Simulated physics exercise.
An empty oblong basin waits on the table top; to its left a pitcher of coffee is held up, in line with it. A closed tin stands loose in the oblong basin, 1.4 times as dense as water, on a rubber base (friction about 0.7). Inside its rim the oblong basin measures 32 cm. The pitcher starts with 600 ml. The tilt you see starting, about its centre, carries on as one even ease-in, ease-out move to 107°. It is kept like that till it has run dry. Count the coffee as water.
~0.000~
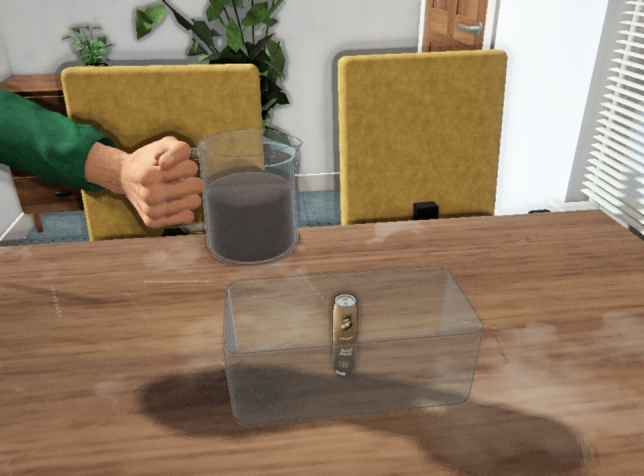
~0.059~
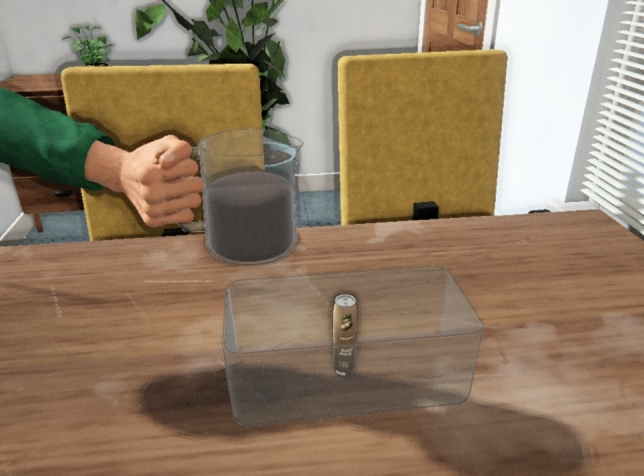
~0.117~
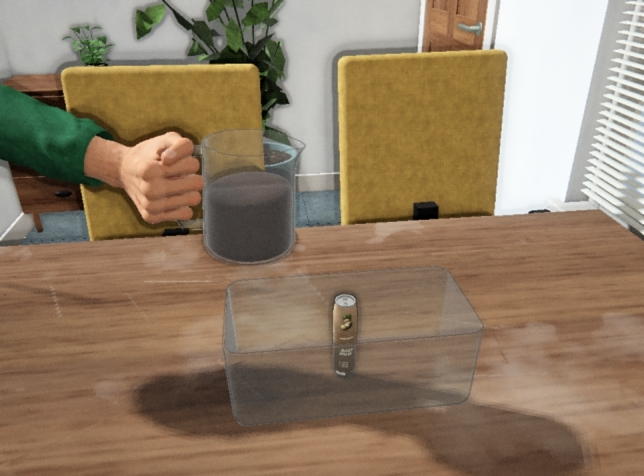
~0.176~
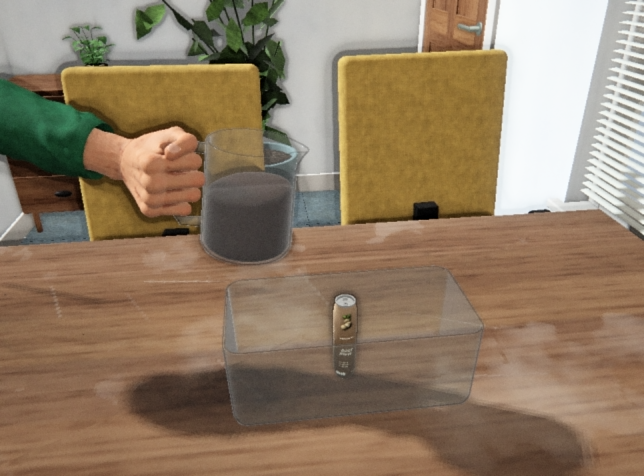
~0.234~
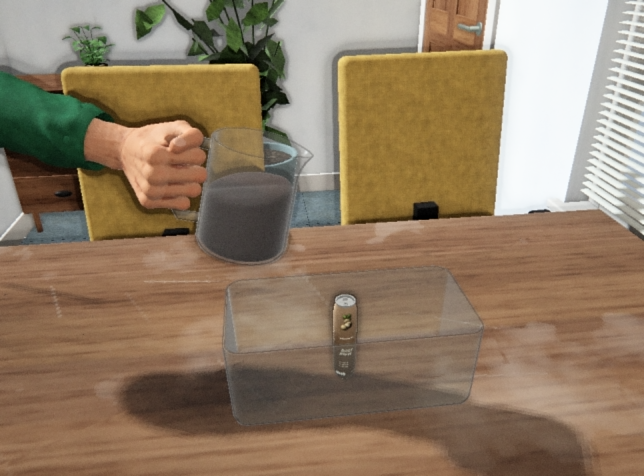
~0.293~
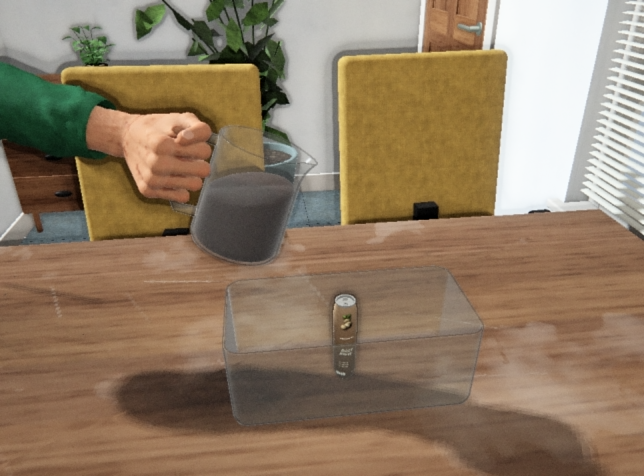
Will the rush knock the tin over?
The tin stays up.
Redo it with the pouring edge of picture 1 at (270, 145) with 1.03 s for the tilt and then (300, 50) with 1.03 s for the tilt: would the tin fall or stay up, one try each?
First it goes over; then it stays up.
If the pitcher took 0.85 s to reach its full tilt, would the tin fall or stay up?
The tin remains upright.
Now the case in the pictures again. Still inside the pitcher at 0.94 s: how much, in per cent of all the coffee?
Near 34 in a hundred.
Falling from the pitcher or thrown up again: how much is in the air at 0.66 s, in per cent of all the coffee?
Some 10 per cent.
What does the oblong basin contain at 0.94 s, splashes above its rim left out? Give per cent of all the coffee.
Near 38 in a hundred.
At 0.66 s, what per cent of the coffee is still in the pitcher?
Near 90 in a hundred.
After 0.66 s the tilt is 77° and 91 per cent is still to pour; the tin stands where it began.
After 0.94 s the tilt is 105° and 34 per cent is still to pour; the tin stands where it began.
After 1.22 s the tilt is 107° and 5 per cent is still to pour; the tin stands where it began.
After 1.53 s the tilt is 107° and 0 per cent is still to pour; the tin stands where it began.
In the end the tin stands where it began.
